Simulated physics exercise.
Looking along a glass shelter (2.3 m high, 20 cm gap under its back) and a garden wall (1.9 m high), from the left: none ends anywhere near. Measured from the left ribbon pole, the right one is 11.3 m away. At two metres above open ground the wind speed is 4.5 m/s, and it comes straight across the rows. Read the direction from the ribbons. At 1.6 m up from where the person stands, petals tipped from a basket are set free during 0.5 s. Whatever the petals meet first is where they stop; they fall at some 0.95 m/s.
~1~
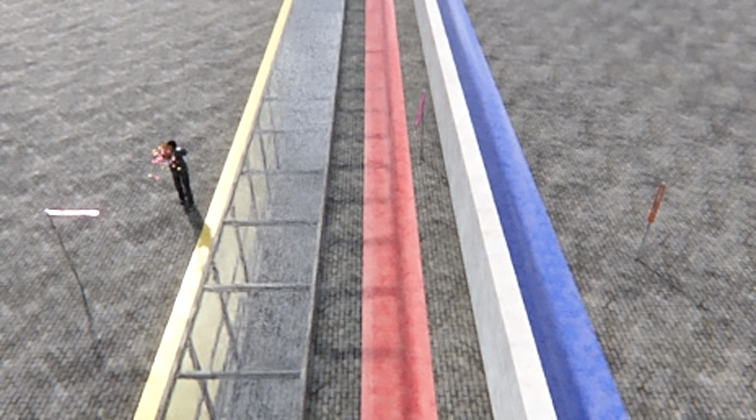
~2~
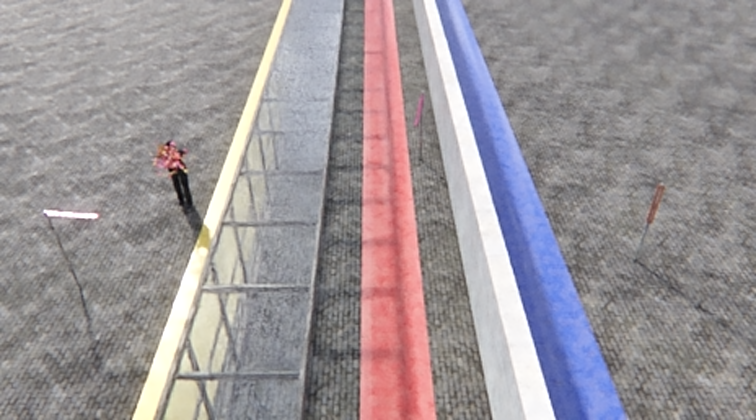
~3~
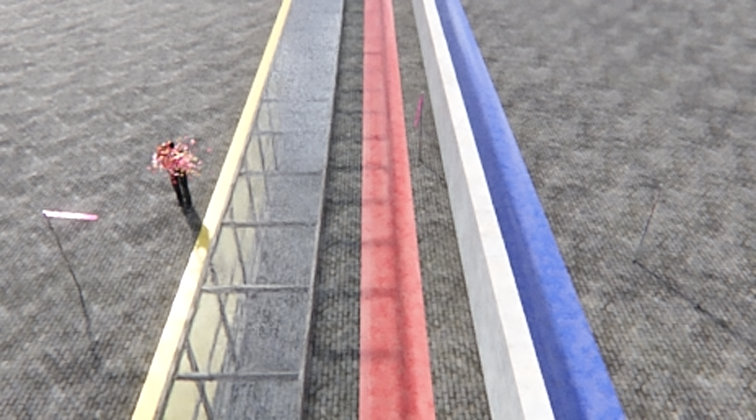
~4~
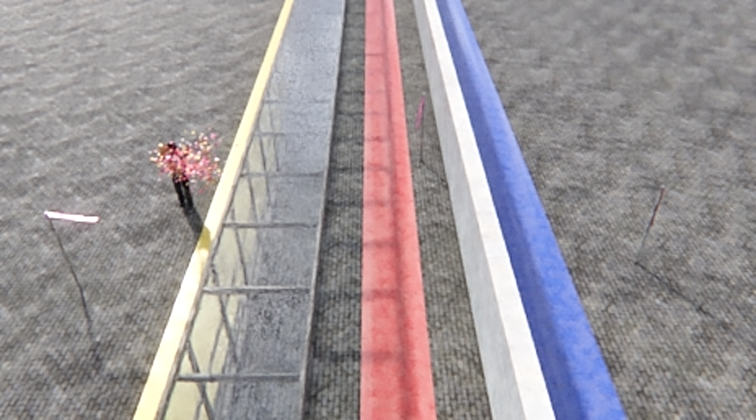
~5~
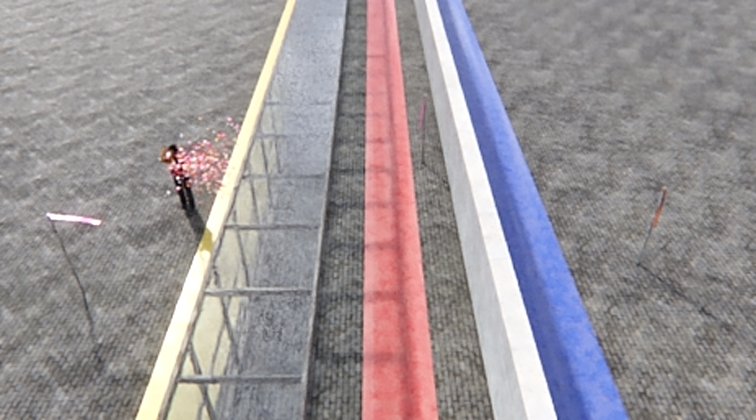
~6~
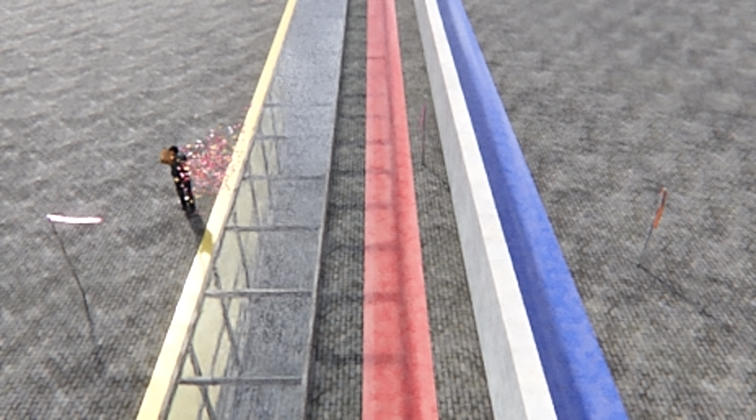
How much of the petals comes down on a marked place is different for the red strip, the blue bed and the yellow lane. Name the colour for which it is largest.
The yellow one gets the largest share.
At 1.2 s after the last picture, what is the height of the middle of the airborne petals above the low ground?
About 2.6 m high.
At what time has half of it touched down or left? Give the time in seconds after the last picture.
Estimated time: Close to 1.0 s.
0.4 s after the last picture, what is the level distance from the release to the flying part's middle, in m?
Roughly 1.5 m.
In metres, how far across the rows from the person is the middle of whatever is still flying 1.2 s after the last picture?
That comes to around 3.0 m.
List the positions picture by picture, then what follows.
The left ribbon ends at (97, 213), leaning 90 degrees to the right, the petals in the air span x = 150 to 175 around y = 160 and it comes from (166, 157), in the first frame.
The right ribbon ends at (649, 223), hanging almost straight, the petals in the air span x = 155 to 185 around y = 160, the yellow one passes (218, 263), the blue one passes (534, 258) and the red one passes (391, 260), in the second frame.
The inner ribbon ends at (415, 126), hanging almost straight, the petals in the air span x = 155 to 195 around y = 160 and the top of the garden wall crosses (467, 145), in the third frame.
The left ribbon ends at (97, 219), leaning 85 degrees to the right, the petals in the air span x = 160 to 215 around y = 160, the yellow one passes (240, 194), the blue one passes (511, 191) and the red one passes (388, 193), in the fourth frame.
The right ribbon ends at (654, 226), hanging almost straight and the petals in the air span x = 170 to 230 around y = 165, in the fifth frame.
The petals in the air span x = 185 to 245 around y = 170 and the top of the glass shelter crosses (292, 134), in the sixth frame.
Then, 0.4 s after the last picture, 2 % lies on the yellow lane, 0 % on the blue bed and 0 % on the red strip; 13 % has touched down or left; the middle of what still flies is 1.3 m above the low ground, near (239, 174).
Then, 1.2 s after the last picture, 20 % lies on the yellow lane, 0 % on the blue bed and 0 % on the red strip; 64 % has touched down or left; the middle of what still flies is 2.6 m above the low ground, near (302, 119).
Then, 2.7 s after the last picture, 24 % lies on the yellow lane, 0 % on the blue bed and 0 % on the red strip; 79 % has touched down or left; the middle of what still flies is 2.3 m above the low ground, near (538, 125).
Then, 7.2 s after the last picture, 24 % lies on the yellow lane, 0 % on the blue bed and 4 % on the red strip; 94 % has touched down or left.
Then, 44.2 s after the last picture, 24 % lies on the yellow lane, 1 % on the blue bed and 4 % on the red strip; 100 % has touched down or left.
